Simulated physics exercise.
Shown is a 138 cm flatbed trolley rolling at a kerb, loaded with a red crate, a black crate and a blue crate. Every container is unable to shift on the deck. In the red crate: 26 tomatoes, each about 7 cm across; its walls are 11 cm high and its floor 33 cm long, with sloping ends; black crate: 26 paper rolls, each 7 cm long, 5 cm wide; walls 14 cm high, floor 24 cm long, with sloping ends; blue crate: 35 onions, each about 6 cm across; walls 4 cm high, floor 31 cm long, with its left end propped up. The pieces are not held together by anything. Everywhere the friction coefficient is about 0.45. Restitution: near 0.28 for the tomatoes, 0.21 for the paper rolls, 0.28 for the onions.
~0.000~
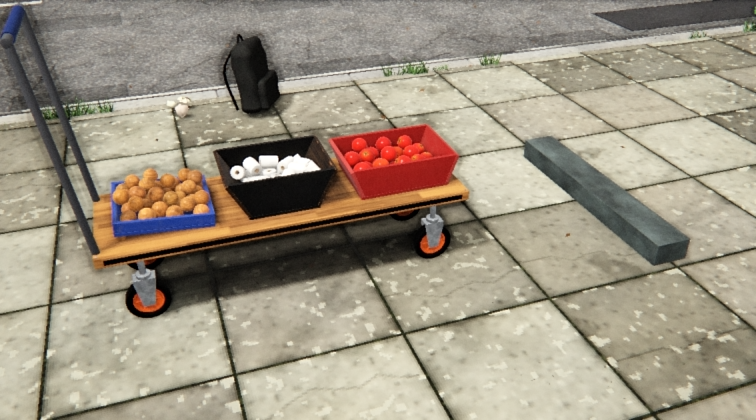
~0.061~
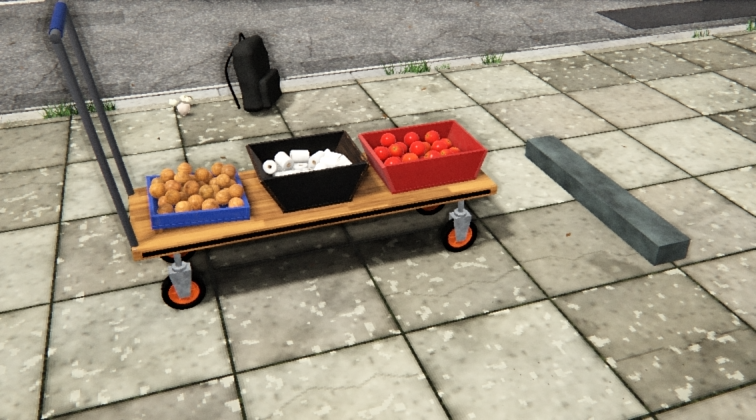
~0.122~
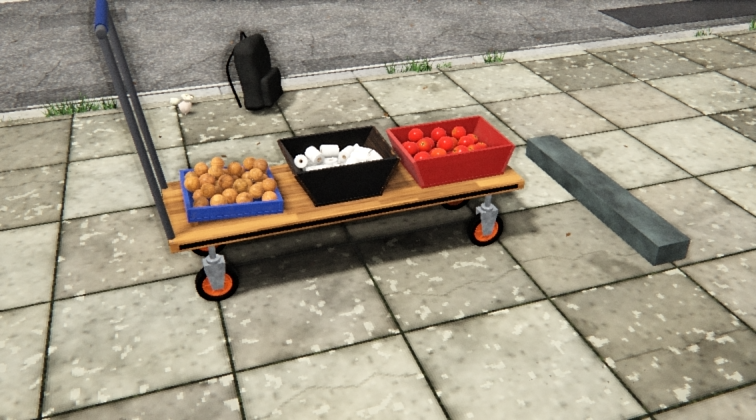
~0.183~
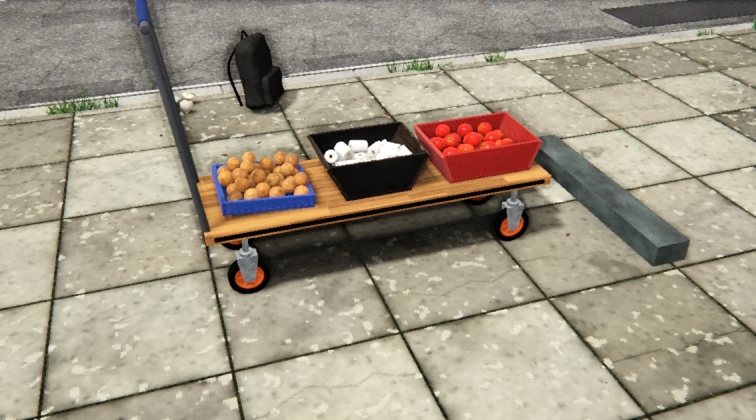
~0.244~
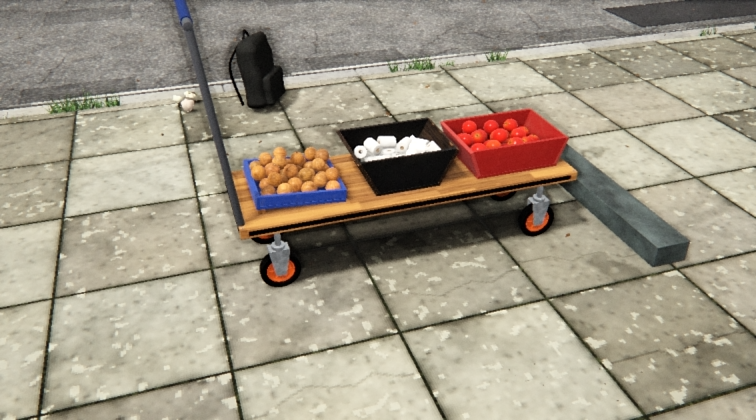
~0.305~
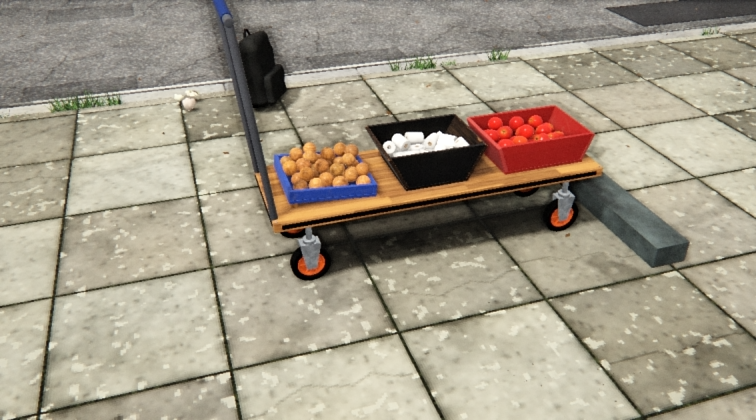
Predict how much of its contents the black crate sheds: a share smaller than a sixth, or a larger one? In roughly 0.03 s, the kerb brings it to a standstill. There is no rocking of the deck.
I'd say the outflow falls beneath a sixth of the load.
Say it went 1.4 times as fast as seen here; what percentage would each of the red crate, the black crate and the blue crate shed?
Red crate 20, black crate 10, blue crate 40 per cent.
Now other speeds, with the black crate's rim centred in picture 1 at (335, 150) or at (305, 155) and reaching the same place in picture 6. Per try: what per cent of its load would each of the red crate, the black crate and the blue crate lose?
Red crate 0 and 0, black crate 0 and 0, blue crate 20 and 30 per cent.
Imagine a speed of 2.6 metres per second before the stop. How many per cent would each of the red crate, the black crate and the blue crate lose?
In that case the red crate sheds 10 per cent of its load, the black crate 10 per cent, and the blue crate 40 per cent.
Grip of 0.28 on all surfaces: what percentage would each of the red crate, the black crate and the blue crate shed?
Red crate 0, black crate 10, blue crate 30 per cent.
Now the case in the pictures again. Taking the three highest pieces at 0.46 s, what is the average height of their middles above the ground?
Roughly 48 centimetres.
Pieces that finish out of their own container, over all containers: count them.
Some 14 altogether.
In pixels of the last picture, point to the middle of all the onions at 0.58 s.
In the last view, the centre sits near (377, 163).
After 0.36 s, the wheels strike.
After 0.46 s, red crate 26 in, 0 out, black crate 26 in, 0 out and blue crate 30 in, 5 out.
After 0.58 s, red crate 26 in, 0 out, black crate 26 in, 0 out and blue crate 26 in, 9 out.
After 0.81 s, red crate 26 in, 0 out, black crate 25 in, 1 out and blue crate 22 in, 13 out.
When it is over (at 1.31 s), red crate 26 in, 0 out, black crate 25 in, 1 out and blue crate 22 in, 13 out. Asked share, 1 of 26, 4 per cent.
